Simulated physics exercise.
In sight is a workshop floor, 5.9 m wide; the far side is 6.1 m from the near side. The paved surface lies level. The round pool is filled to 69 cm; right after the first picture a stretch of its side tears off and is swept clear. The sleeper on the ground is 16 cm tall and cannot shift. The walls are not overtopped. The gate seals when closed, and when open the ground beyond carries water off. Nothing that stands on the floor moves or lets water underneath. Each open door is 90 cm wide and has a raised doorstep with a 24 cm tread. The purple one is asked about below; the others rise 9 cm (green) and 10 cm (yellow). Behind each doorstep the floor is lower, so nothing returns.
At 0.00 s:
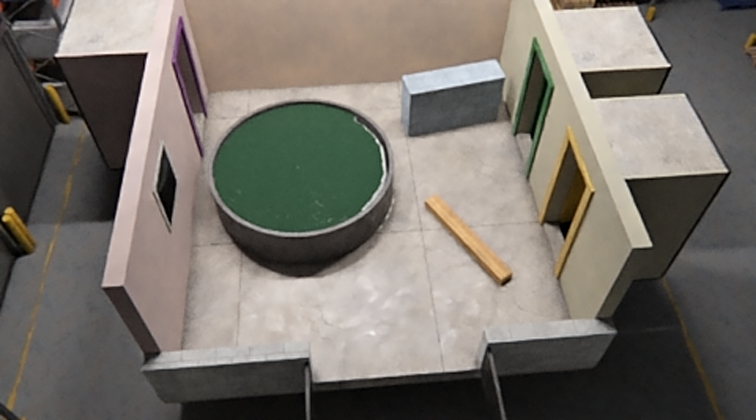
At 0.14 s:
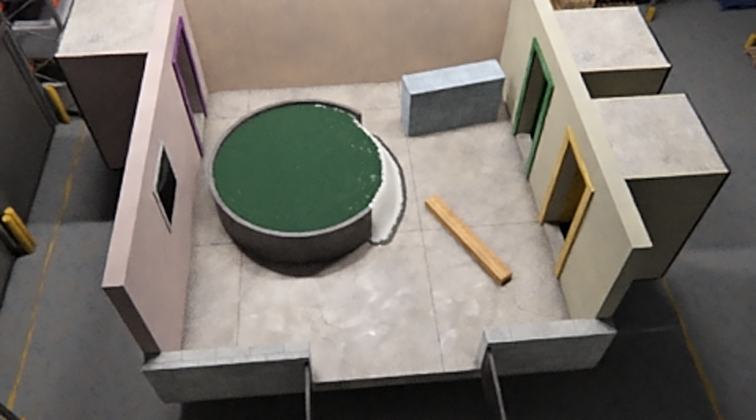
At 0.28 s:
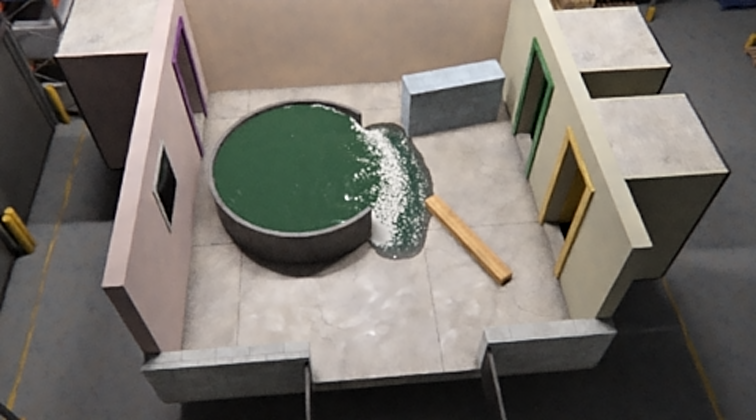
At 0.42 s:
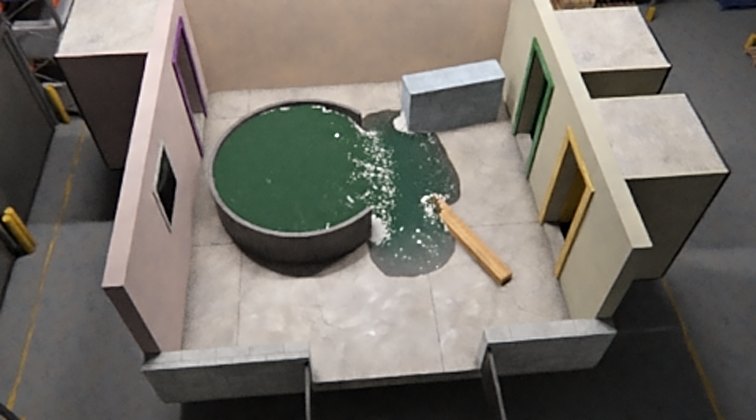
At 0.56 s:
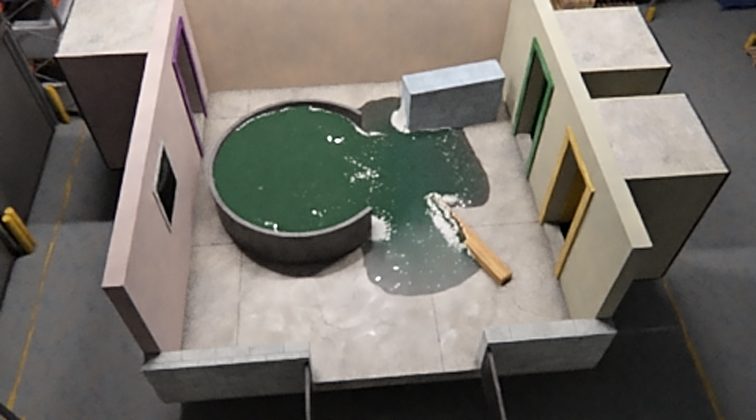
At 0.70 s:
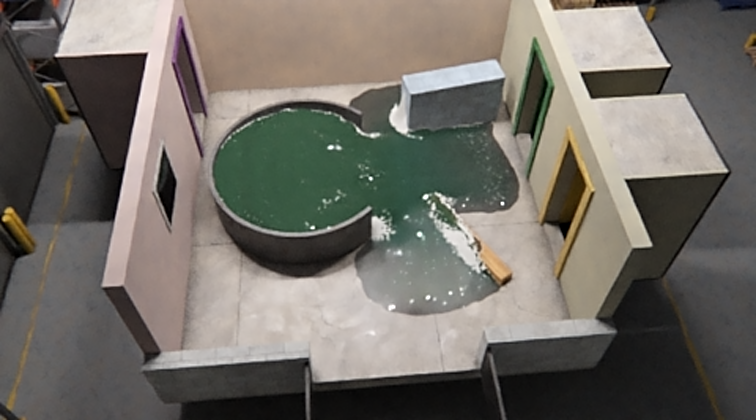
To begin with, green water sits still in a round pool between walls with purple, green and yellow doorways. A stretch of the pool's right side opens, and water pours out in white foam, then spreads across the pale floor, around the grey block and over much of the wooden beam.
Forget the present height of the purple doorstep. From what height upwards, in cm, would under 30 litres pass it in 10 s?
It would have to be roughly 9.5 cm high.
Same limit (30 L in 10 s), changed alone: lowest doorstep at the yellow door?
Roughly 17 cm at yellow.
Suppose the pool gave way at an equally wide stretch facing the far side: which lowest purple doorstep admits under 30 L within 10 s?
Then roughly 31 cm.
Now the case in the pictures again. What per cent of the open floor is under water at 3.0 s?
About 60 per cent.
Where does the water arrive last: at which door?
It is the purple one.
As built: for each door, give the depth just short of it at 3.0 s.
In cm: Green 35, yellow 16, purple 0.
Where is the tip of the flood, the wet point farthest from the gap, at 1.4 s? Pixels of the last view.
Around (571, 346).
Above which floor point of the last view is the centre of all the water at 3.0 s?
Near (398, 195).
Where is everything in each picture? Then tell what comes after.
Still water, 69 cm deep, in the round pool at (302, 165); the purple door at (192, 94) is dry, in the first frame.
Water pours out at (389, 178) and has run 0.3 m, to (391, 233); about 7 cm deep outside, 69 cm at the back, in the second frame.
Water pours out at (389, 179) and has run 0.8 m, to (418, 246); about 11 cm deep outside, 69 cm at the back, in the third frame.
The gap is at (389, 179), the front 1.3 m out at (446, 256); the back of the round pool holds 69 cm, in the fourth frame.
The gap is at (389, 180), the front 1.8 m out at (476, 264); the back of the round pool holds 69 cm, in the fifth frame.
Water pours out at (389, 180) and has run 2.3 m, to (487, 125); about 6 cm deep outside, 68 cm at the back; 3.0 m in a straight line remain to the purple door at (192, 94), in the sixth frame.
After 1.4 s water covers 50 % of the floor, deepest (41 cm) near (427, 211); it has not reached the purple door.
After 3.0 s water covers 60 % of the floor, deepest (38 cm) near (488, 352); it has not reached the purple door.
After 10.0 s water covers 95 % of the floor, deepest (18 cm) near (279, 369); 12 cm at the purple door, 10 litres in over its 12 cm doorstep.
At the purple door as built, the water arrived by 3.6 s and peaked near 15 cm at 5.6 s.
With a doorstep of 8 cm, 49 litres would have come in within the 10 s; with 11 cm, 15 litres. So under 30 litres takes about 9.5 cm.
